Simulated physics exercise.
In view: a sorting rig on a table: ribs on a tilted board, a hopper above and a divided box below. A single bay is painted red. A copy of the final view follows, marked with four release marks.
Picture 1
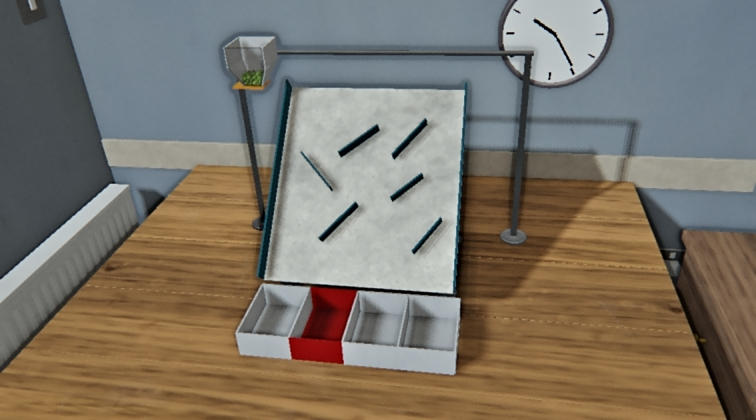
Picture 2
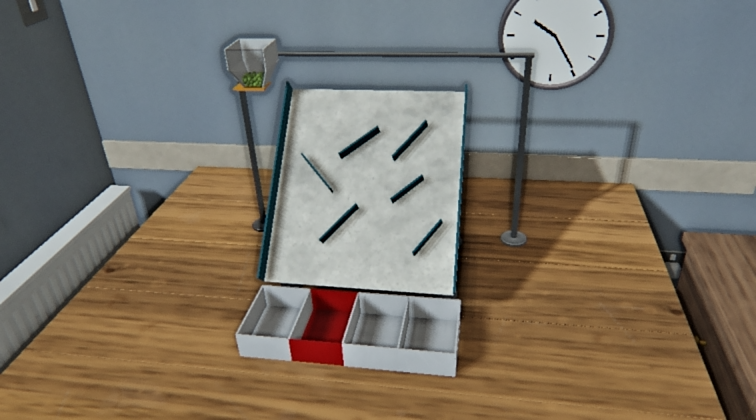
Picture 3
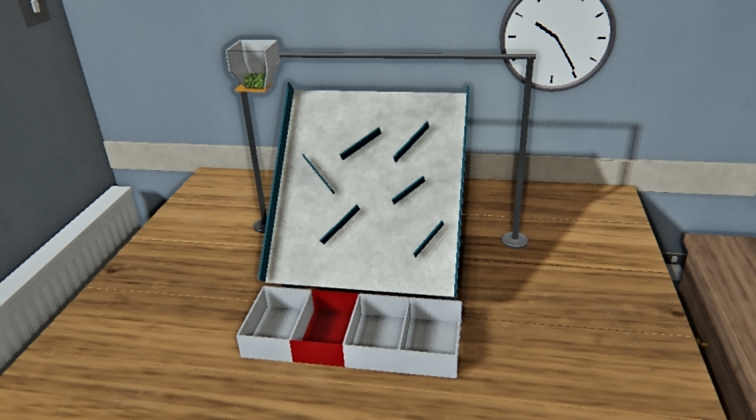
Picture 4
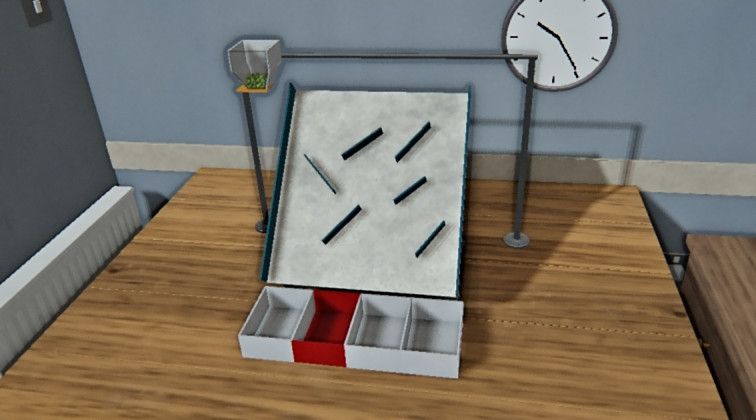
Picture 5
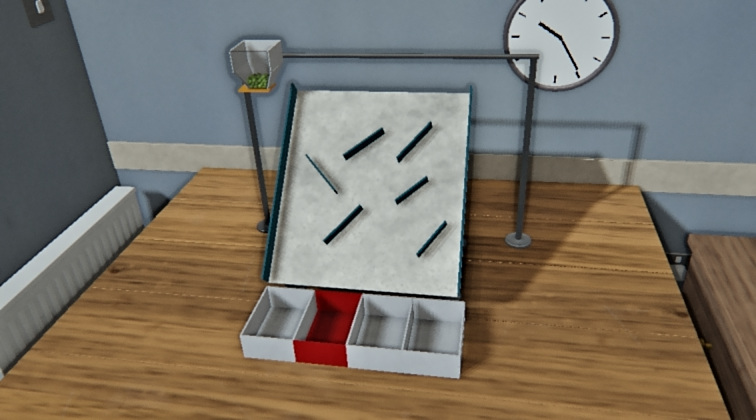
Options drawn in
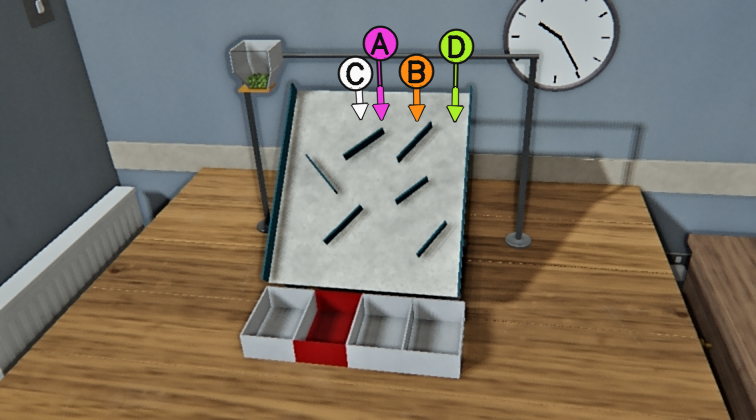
A tilted pale board with dark teal ribs stands on a wooden table against a blue-grey wall, seen from the front and slightly above. A clear hopper holding small green peas sits at upper left on a metal frame, a round clock hangs at upper right, and a white four-bay box below has its second bay from the left painted red. Nothing on the rig moves; only the view drifts very slightly.
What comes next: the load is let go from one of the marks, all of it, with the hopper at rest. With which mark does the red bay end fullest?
B is best.
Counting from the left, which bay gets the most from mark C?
The first from the left.
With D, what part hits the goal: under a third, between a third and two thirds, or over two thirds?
Mark D gives under a third.
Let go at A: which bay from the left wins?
The first from the left.
On the marked copy, mark A meets the board at (381, 114); mark B meets the board at (417, 115); mark C meets the board at (360, 113); mark D meets the board at (454, 115).
With A, a small part in the red bay, most in other bays, a small part outside the box.
With B, about a third in the red bay, about two thirds in other bays.
With C, none in the red bay, all in other bays.
With D, a small part in the red bay, nearly all in other bays.
